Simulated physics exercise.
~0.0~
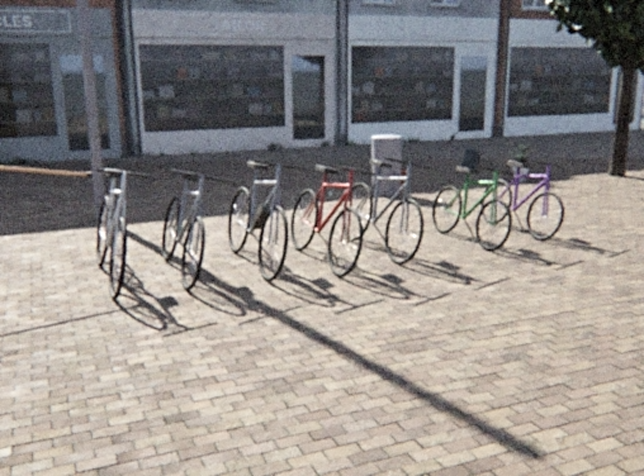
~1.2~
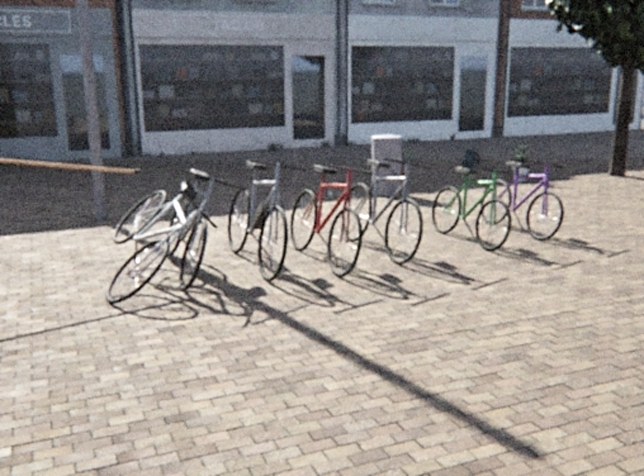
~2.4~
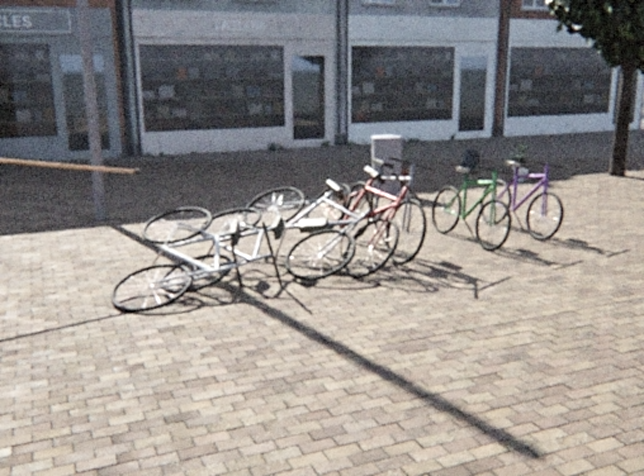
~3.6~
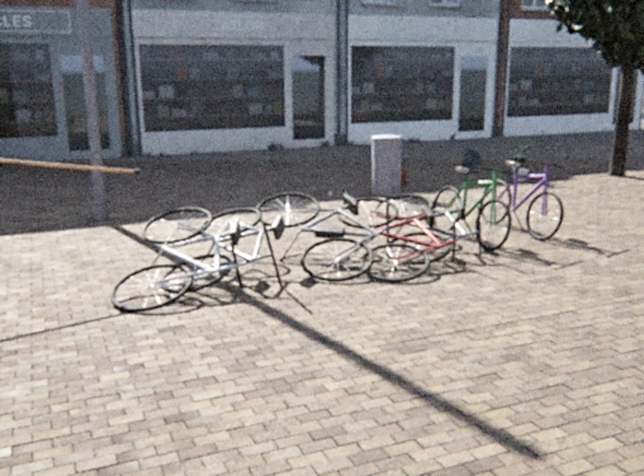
A row of seven parked bicycles toppled one after another from the left, the first falling into the next until the red one and its neighbour went down too, leaving five in a heap while the green and purple bicycles stayed standing.
